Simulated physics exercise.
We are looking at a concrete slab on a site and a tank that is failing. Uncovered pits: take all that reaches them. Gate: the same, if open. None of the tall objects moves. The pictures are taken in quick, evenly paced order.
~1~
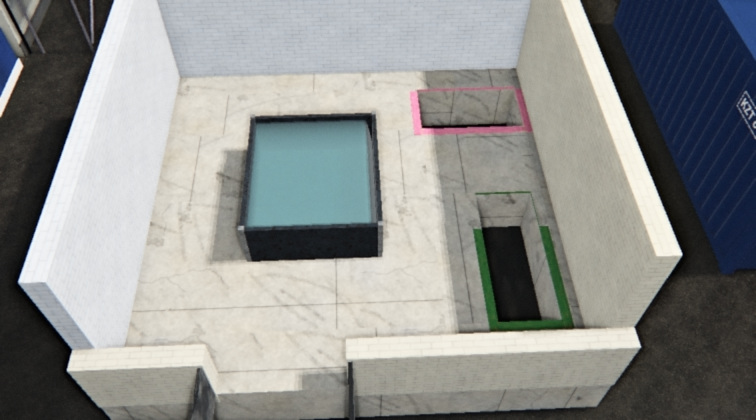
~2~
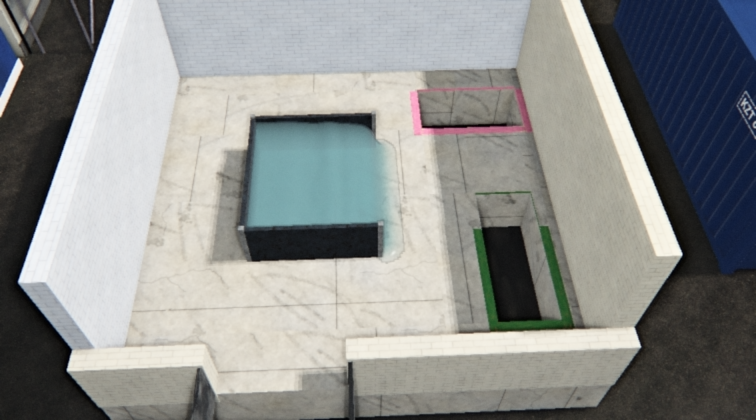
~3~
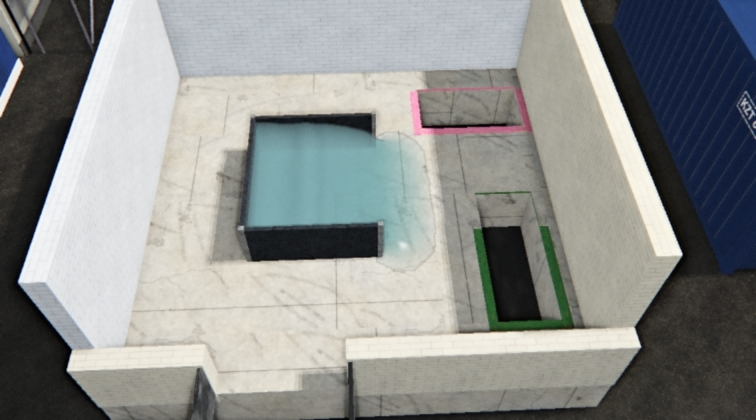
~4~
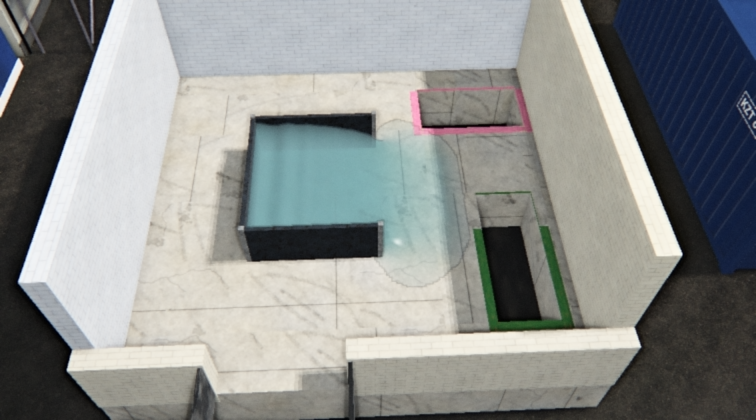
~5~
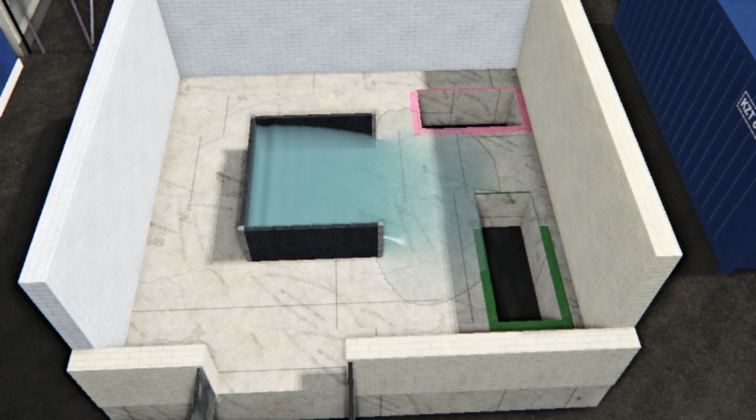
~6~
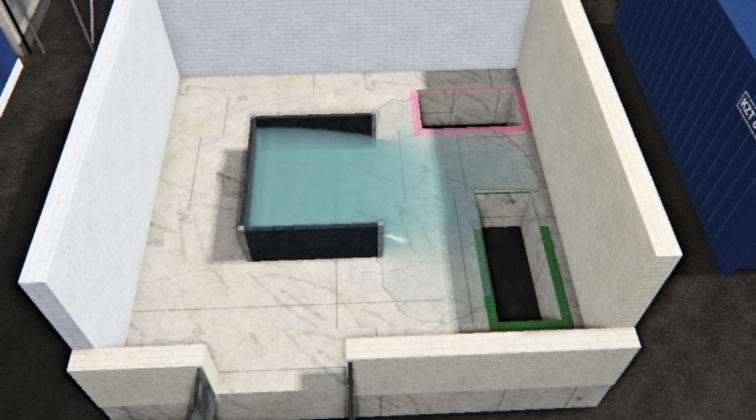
Water pours from the tank's open right side and spreads across the slab between two pits.
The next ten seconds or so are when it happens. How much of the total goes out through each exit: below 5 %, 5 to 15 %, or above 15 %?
The gate pulls in barely a drop - beneath five per cent; the green pit pulls in a good deal - past fifteen per cent; the pink pit pulls in a good deal - past fifteen per cent.
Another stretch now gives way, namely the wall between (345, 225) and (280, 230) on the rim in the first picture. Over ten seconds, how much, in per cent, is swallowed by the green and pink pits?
The green pit takes 20 per cent and the pink pit 0 per cent.
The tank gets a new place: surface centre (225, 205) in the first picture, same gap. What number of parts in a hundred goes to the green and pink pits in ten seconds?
The green pit ends up with 65 per cent and the pink pit with 20 per cent.
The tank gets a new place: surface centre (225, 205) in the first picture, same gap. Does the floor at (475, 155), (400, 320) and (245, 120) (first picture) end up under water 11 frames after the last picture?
Checking the three spots, I get swamped, swamped, high and dry.
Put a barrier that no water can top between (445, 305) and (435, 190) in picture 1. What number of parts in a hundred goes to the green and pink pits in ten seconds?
I'd say the green pit takes roughly 25 %, the pink pit roughly 40 %.
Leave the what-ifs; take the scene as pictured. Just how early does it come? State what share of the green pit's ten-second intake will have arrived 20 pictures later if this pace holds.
I'd put it at about 70 per cent.
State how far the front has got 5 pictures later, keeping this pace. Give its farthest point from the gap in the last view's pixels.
I'd go with roughly (522, 361).
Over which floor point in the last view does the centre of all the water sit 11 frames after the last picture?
I reckon somewhere around (387, 197).
A moment on, water covers 25 % of the floor; the gate 0 %, the green pit 15 %, the pink pit 4 %.
Next, water covers 30 % of the floor; the gate 0 %, the green pit 31 %, the pink pit 11 %.
Then, water covers 30 % of the floor; the gate 0 %, the green pit 46 %, the pink pit 19 %.
Later, water covers 25 % of the floor; the gate 0 %, the green pit 57 %, the pink pit 24 %.
In the end, water covers 20 % of the floor; the gate 0 %, the green pit 64 %, the pink pit 26 %.
